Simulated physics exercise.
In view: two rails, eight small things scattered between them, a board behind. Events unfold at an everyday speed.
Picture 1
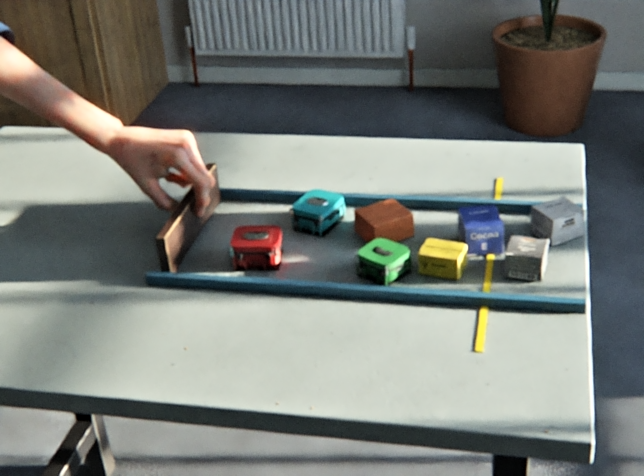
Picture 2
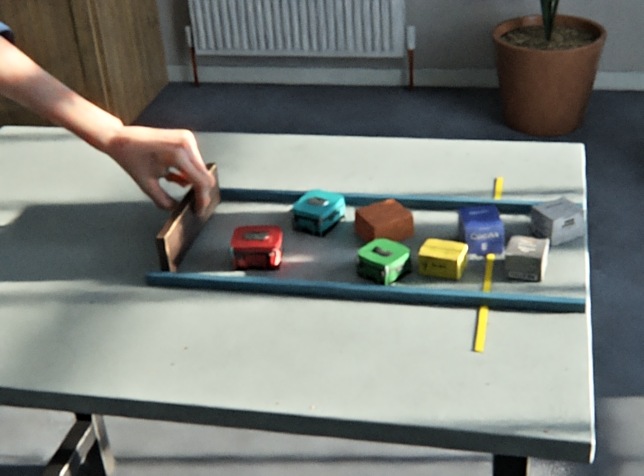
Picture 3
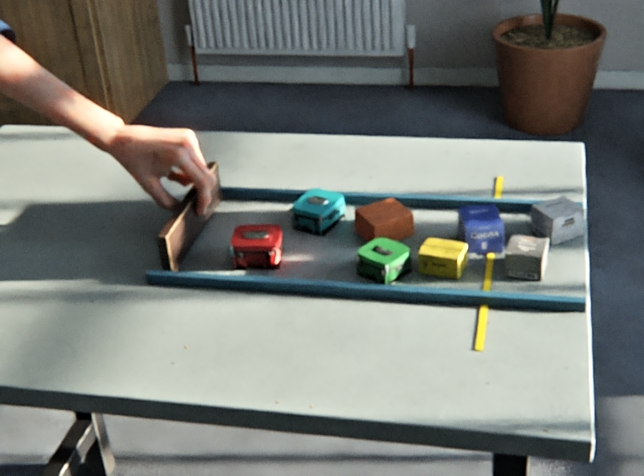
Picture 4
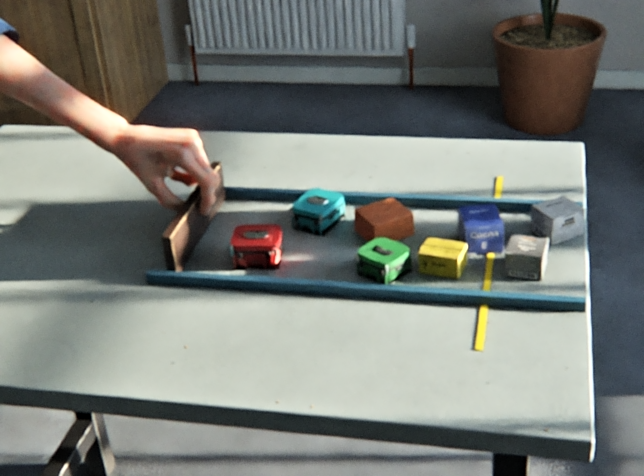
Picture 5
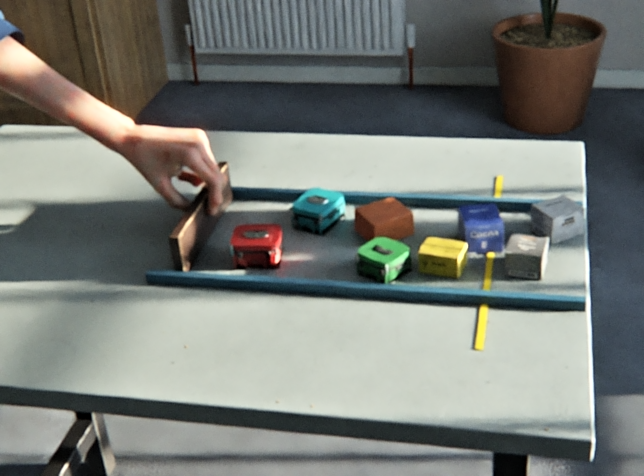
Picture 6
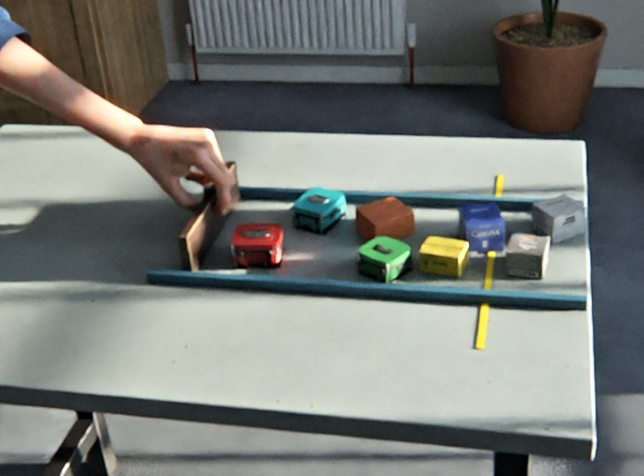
The video shows a hand holding an upright board between two blue rails on a table, behind eight small boxes and cases. The board stays nearly still at first, then slides slightly right while the objects remain virtually motionless.
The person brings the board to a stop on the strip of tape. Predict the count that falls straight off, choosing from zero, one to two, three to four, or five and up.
There will be three or four losses over the edge.
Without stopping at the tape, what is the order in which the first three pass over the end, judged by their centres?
It goes the grey box, followed by the yellow box, and then the blue box.
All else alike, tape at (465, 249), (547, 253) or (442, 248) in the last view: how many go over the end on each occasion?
Try 1: 1; try 2: 6; try 3: 1.
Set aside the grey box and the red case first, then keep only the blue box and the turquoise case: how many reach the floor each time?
That makes 1 fallen, then 2 fallen in the other try.
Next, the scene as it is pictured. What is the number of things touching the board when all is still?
2.
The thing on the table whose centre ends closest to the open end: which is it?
Answer: The white box.
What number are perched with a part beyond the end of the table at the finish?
That adds up to 1.
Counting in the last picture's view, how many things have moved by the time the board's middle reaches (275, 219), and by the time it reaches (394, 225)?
Tally at point one: 1; at point two: 7.
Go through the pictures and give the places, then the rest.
White box (558, 221); grey box (526, 258); blue box (480, 230); board (191, 217); tape (491, 253), in the first picture.
Grey box (526, 258); turquoise case (318, 213), in the second picture.
Blue box (480, 230); orange block (384, 222), in the third picture.
White box (558, 220); green case (384, 261), in the fourth picture.
Grey box (526, 256); yellow box (443, 258), in the fifth picture.
White box (558, 218); grey box (527, 256); blue box (481, 228); board (211, 216); tape (492, 250), in the sixth picture.
A little later, none off yet; white box at rest near (558, 218); grey box at rest near (527, 256); blue box at rest near (481, 228).
Next, none off yet; white box at rest near (558, 218); grey box shifted about its own width near (553, 258); blue box shifted about its own width near (519, 231).
When it is over, the number that fall off is three or four; down, yellow box, blue box and grey box.
